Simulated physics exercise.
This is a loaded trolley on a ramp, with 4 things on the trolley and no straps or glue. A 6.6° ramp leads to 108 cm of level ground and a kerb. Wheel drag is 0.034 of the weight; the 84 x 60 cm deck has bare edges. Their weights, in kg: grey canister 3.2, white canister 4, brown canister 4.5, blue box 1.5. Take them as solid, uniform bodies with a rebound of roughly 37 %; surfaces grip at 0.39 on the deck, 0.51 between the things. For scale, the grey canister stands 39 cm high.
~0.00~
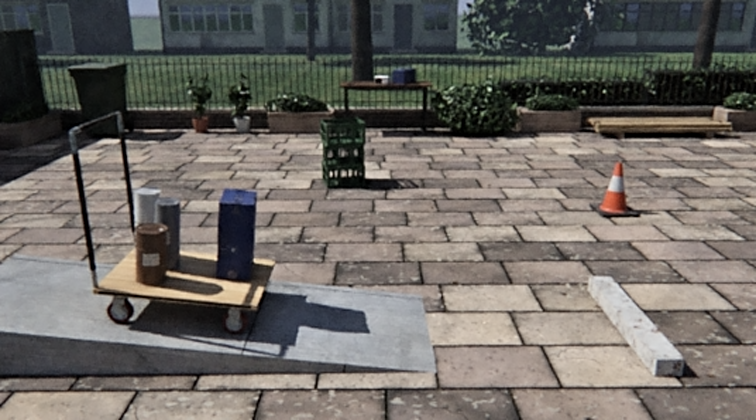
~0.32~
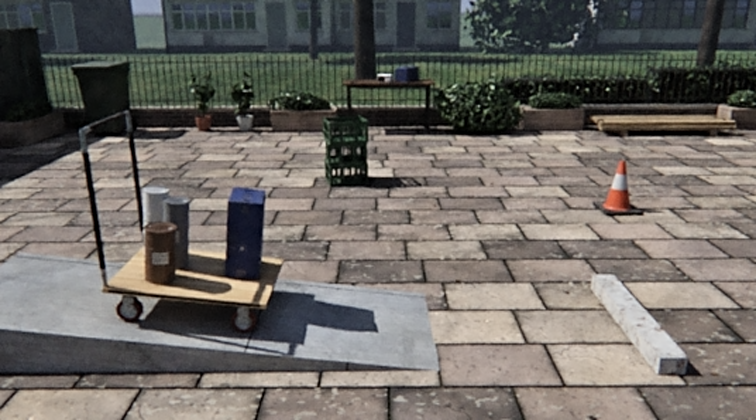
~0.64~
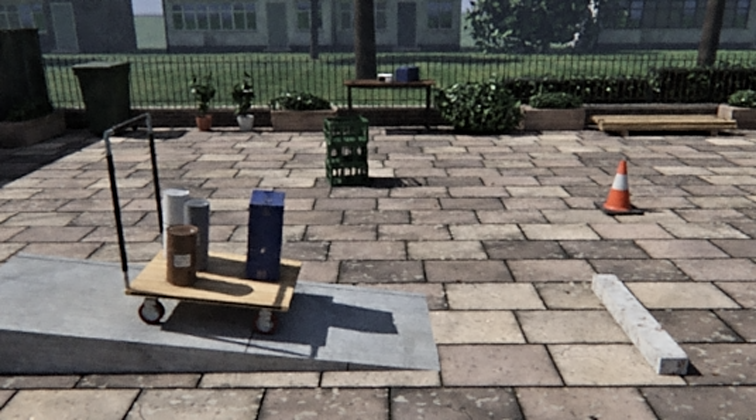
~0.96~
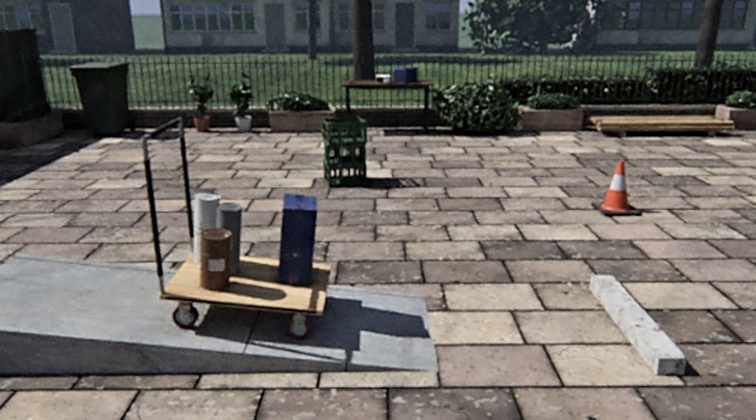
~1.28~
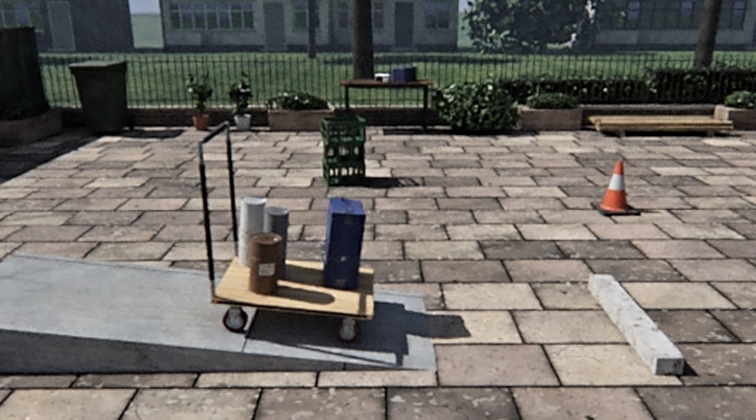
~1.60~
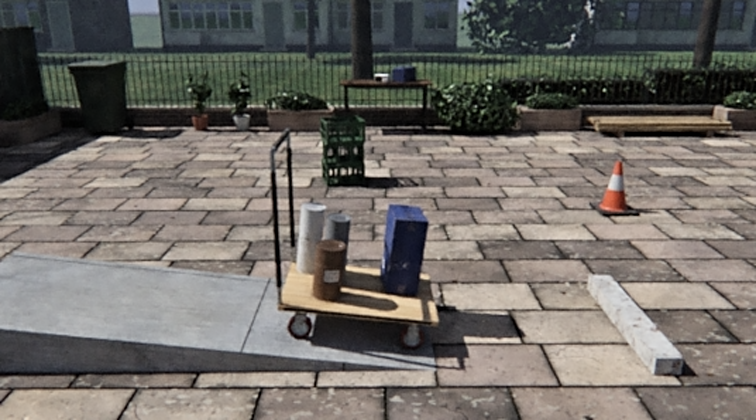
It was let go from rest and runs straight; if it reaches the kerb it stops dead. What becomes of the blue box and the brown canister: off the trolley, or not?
The blue box comes off the trolley and the brown canister stays on the trolley.
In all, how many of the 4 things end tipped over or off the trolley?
That comes to 3.
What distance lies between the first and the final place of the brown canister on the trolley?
About 18 cm.
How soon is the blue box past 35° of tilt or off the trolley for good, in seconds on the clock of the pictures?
At about 2.8 s.
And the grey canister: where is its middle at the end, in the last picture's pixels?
At about (604, 284).
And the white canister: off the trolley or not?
The white canister finishes off the trolley.
After 2.50 s, trolley at the kerb; brown canister moved 6 cm near (544, 281); blue box moved 6 cm near (606, 252); grey canister moved 6 cm.
After 2.70 s, trolley at the kerb; blue box 7° off its base near (627, 251); brown canister moved 18 cm near (566, 281); grey canister 19° off its base.
After 3.10 s, trolley at the kerb; blue box now off the trolley; brown canister moved 19 cm near (568, 281); grey canister on its side.
After 3.50 s, trolley at the kerb; brown canister moved 19 cm near (568, 281); grey canister on its side; white canister on its side.
In the end (4.5 s), off the trolley, white canister and blue box; toppled on the trolley, grey canister; not toppled but over 10 cm from the start, brown canister. At the end, from the last picture's camera, blue box near (714, 296), brown canister near (567, 281).
